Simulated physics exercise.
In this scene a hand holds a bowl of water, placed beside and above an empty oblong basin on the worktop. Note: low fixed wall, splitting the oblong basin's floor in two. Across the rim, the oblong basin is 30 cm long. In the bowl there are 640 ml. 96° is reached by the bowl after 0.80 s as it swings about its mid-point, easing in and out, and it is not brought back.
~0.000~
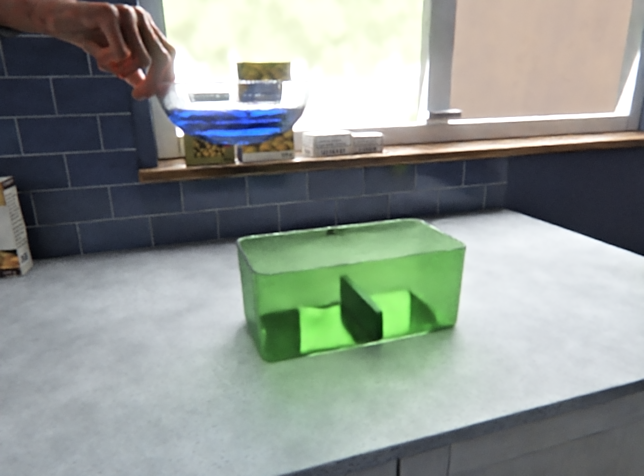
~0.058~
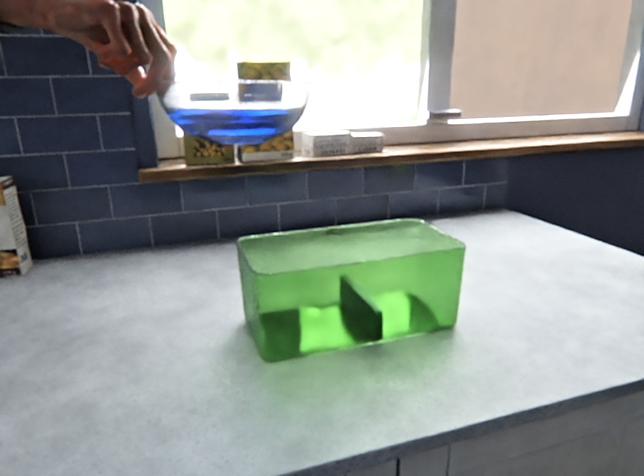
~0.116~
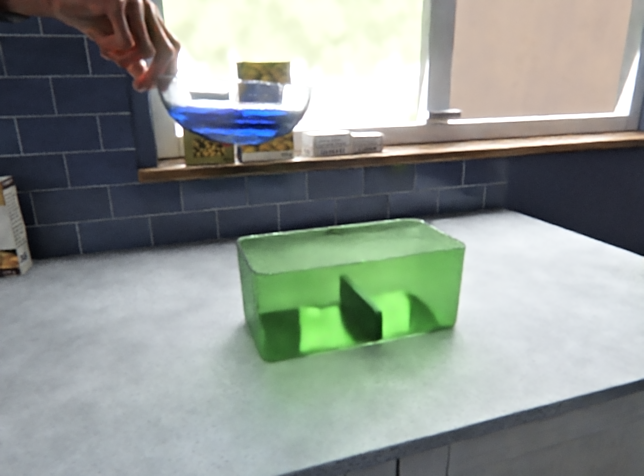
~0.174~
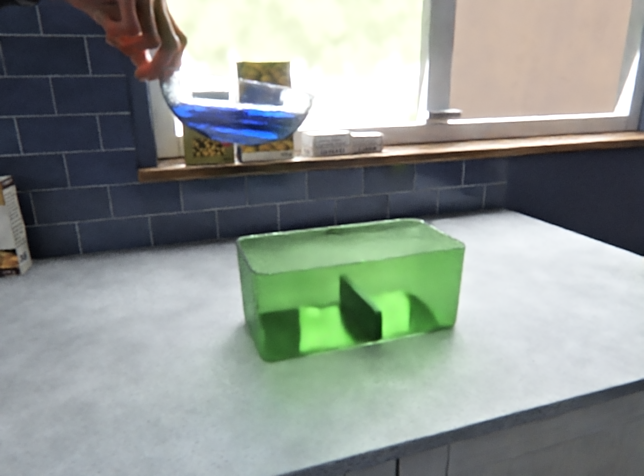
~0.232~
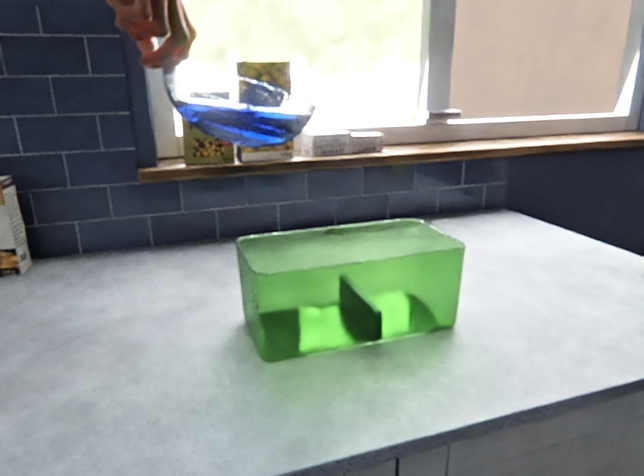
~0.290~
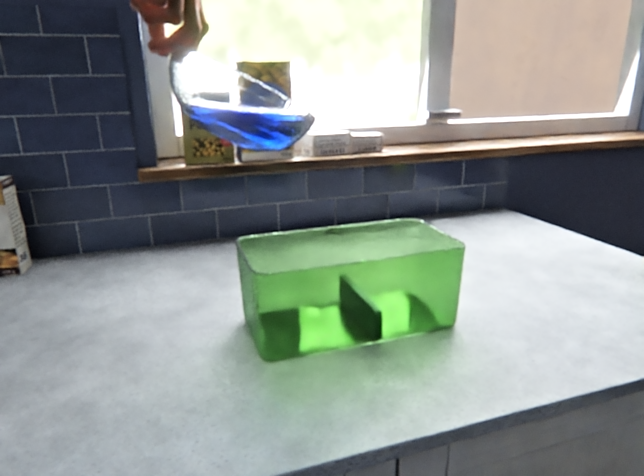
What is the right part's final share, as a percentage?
About 32 per cent.
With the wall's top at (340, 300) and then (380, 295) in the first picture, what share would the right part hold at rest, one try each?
The first gives near 60 per cent and the second near 10 per cent.
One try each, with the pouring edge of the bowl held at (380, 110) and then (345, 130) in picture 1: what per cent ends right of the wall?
About 85 %, then about 65 %.
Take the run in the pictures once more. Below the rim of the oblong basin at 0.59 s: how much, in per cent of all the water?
30 %, roughly.
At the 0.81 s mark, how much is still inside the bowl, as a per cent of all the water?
About 1 % is still there.
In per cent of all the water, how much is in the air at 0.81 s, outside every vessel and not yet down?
6 in a hundred, give or take.
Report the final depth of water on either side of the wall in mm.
Some 18 mm on the left and some 12 mm on the right.
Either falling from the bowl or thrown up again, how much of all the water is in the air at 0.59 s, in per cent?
Near 54 per cent of it all.
After 0.59 s the tilt is 81° and 17 per cent is still to pour, 15 is left of the wall and 15 right of it.
After 0.81 s the tilt is 96° and 1 per cent is still to pour, 60 is left of the wall and 33 right of it.
After 1.05 s the tilt is 96° and 0 per cent is still to pour, 66 is left of the wall and 32 right of it.
After 1.30 s the tilt is 96° and 0 per cent is still to pour, 66 is left of the wall and 32 right of it.
In the end 66 per cent lies left of the wall, 32 right of it and 2 outside.
